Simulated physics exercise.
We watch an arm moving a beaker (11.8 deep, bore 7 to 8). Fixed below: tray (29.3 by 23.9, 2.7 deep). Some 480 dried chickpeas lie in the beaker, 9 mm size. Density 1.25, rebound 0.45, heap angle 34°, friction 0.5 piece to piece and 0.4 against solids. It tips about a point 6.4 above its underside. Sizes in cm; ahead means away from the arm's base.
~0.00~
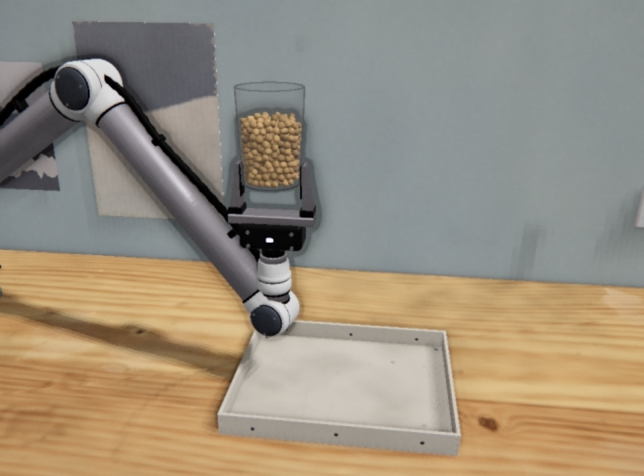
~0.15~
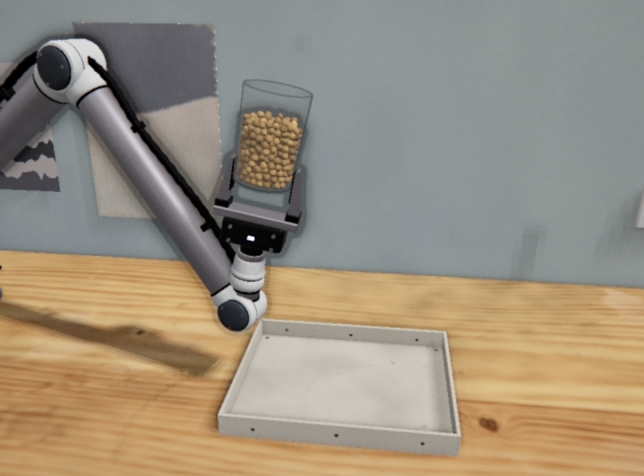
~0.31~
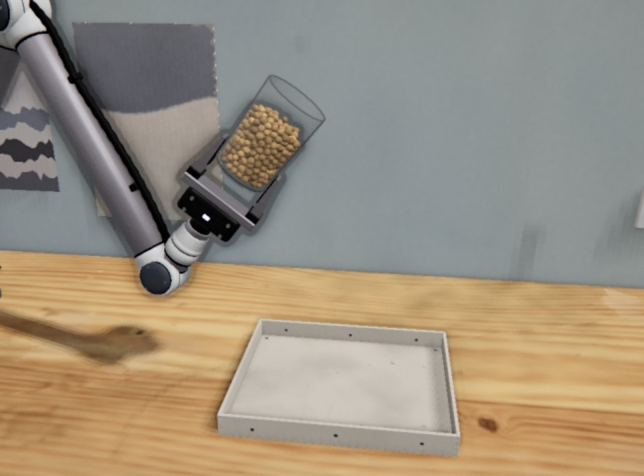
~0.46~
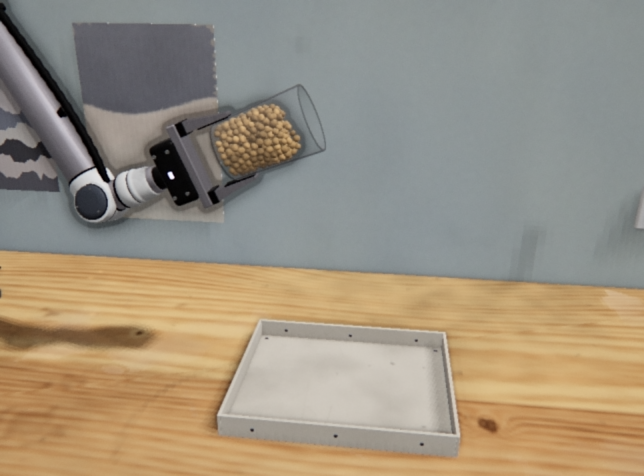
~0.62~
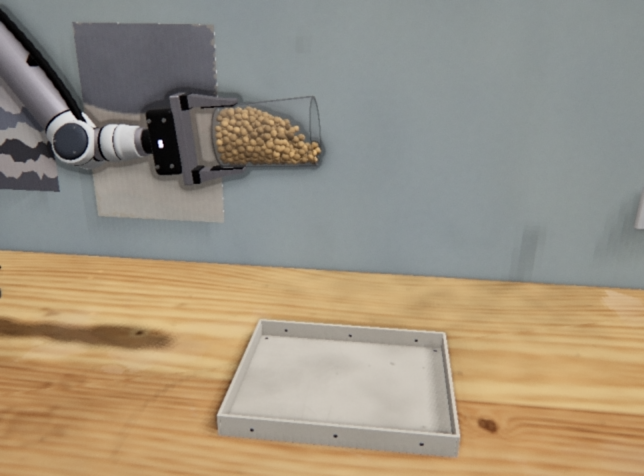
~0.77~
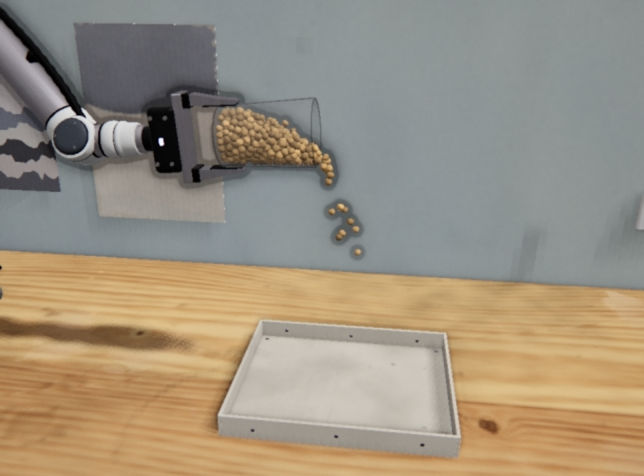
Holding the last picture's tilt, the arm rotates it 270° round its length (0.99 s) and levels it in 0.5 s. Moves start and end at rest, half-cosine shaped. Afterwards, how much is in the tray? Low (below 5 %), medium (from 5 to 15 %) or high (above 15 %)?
A high share, above 15 %, ends in the tray.
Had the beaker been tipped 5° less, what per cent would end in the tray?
In that case some 20 per cent.
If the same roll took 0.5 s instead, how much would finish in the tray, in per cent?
In that case some 25 per cent.
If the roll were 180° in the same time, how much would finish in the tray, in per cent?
It would be near 25 per cent.
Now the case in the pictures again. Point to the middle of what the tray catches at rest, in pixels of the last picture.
Around (380, 382).
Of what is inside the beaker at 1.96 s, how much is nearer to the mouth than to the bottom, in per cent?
Some 35 per cent.
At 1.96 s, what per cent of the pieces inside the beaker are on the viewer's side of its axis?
Roughly 35 per cent.
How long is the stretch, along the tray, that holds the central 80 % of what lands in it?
Roughly 18 cm.
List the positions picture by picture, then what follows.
In the first frame, the beaker middle at (271, 137), upright; upper third of the load around (270, 129), from x 245 to 300, top at y 115; 483 in the beaker.
In the second frame, the beaker middle at (270, 138), tipped 11°; upper third of the load around (268, 130), from x 240 to 300, top at y 115.
In the third frame, the beaker middle at (268, 137), tipped 38°; upper third of the load around (264, 129), from x 225 to 295, top at y 110.
In the fourth frame, the beaker middle at (267, 136), tipped 67°; upper third of the load around (260, 125), from x 215 to 295, top at y 105.
In the fifth frame, the beaker middle at (267, 135), tipped 85°; upper third of the load around (249, 124), from x 220 to 315, top at y 110.
In the sixth frame, the beaker middle at (267, 135), tipped 86°; upper third of the load around (247, 128), from x 220 to 355, top at y 110; 471 in the beaker, 12 in flight or on a rim.
After 1.37 s, tipped 86°, highest piece 39 above the table; 408 in the beaker, 41 in the tray, 34 in flight or on a rim.
After 1.96 s, tipped 56°, highest piece 38 above the table; 327 in the beaker, 147 in the tray, 1 on the table or floor, 8 in flight or on a rim.
After 2.46 s, upright, highest piece 38 above the table; 327 in the beaker, 155 in the tray, 1 on the table or floor.
After 3.16 s, upright, highest piece 38 above the table; 327 in the beaker, 155 in the tray, 1 on the table or floor.
In the end, 327 in the beaker, 155 in the tray, 1 on the table or floor. That is 32 % in the tray.
